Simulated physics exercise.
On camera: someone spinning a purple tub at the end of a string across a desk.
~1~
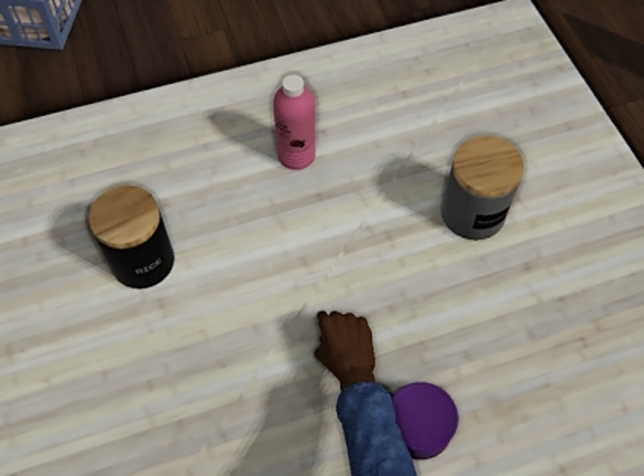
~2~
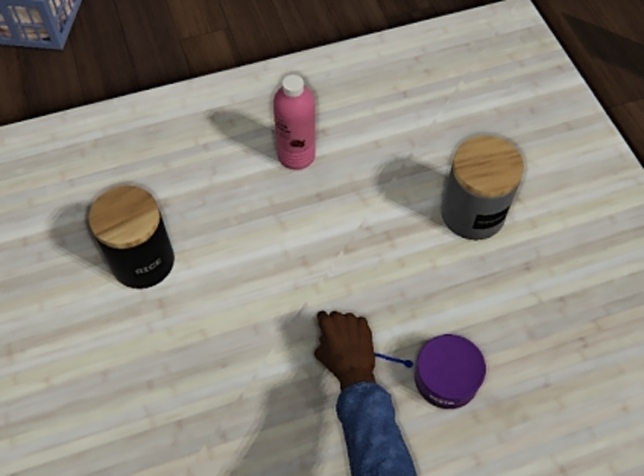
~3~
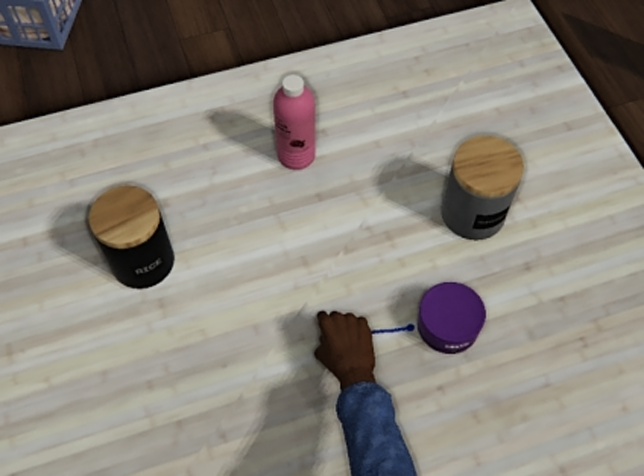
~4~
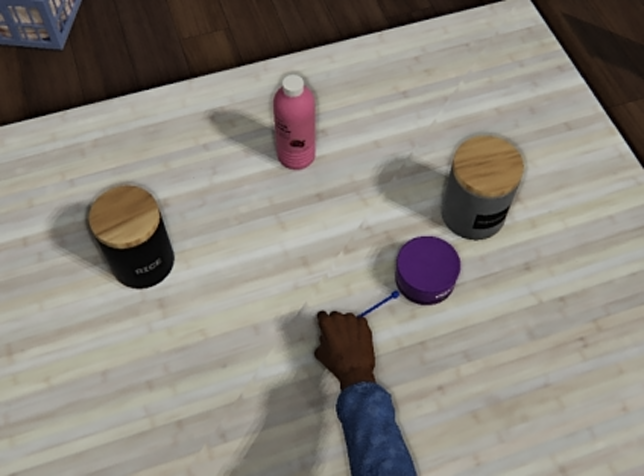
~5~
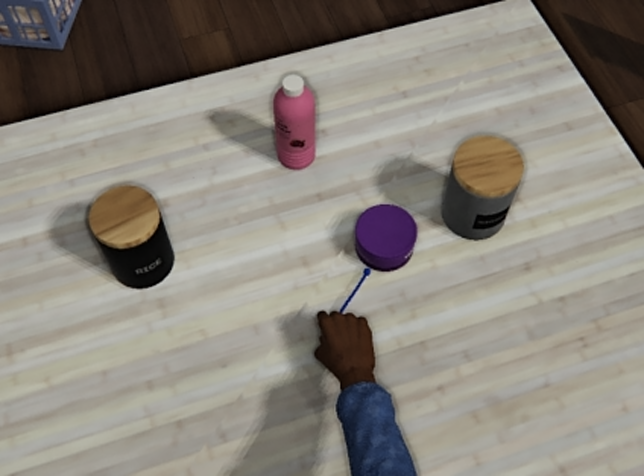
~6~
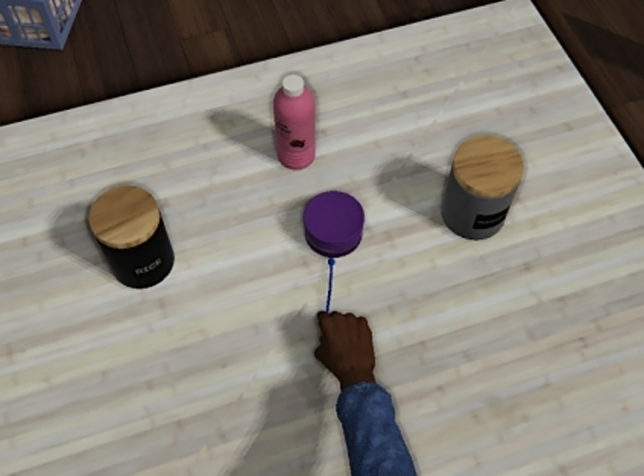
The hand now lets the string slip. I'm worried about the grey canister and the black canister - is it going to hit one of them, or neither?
Well, the grey canister will be missed, the black canister will be hit.
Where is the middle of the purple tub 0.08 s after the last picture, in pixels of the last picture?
Around (229, 233).
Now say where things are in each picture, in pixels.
The first picture shows purple tub (423, 416); grey canister (489, 163); black canister (123, 214); pink bottle (293, 83).
The second picture shows purple tub (452, 366).
The third picture shows purple tub (453, 311).
The fourth picture shows purple tub (429, 263).
The fifth picture shows purple tub (387, 230).
The sixth picture shows purple tub (334, 216); grey canister (489, 163); black canister (123, 214); pink bottle (293, 83); going round anticlockwise.
Then, 0.08 s after the last picture, tub near (229, 233).
Then, 0.20 s after the last picture, tub near (208, 224); black canister pushed aside.
At rest, tub near (212, 219); black canister pushed aside. The grey canister remains clear and the black canister takes the knock.
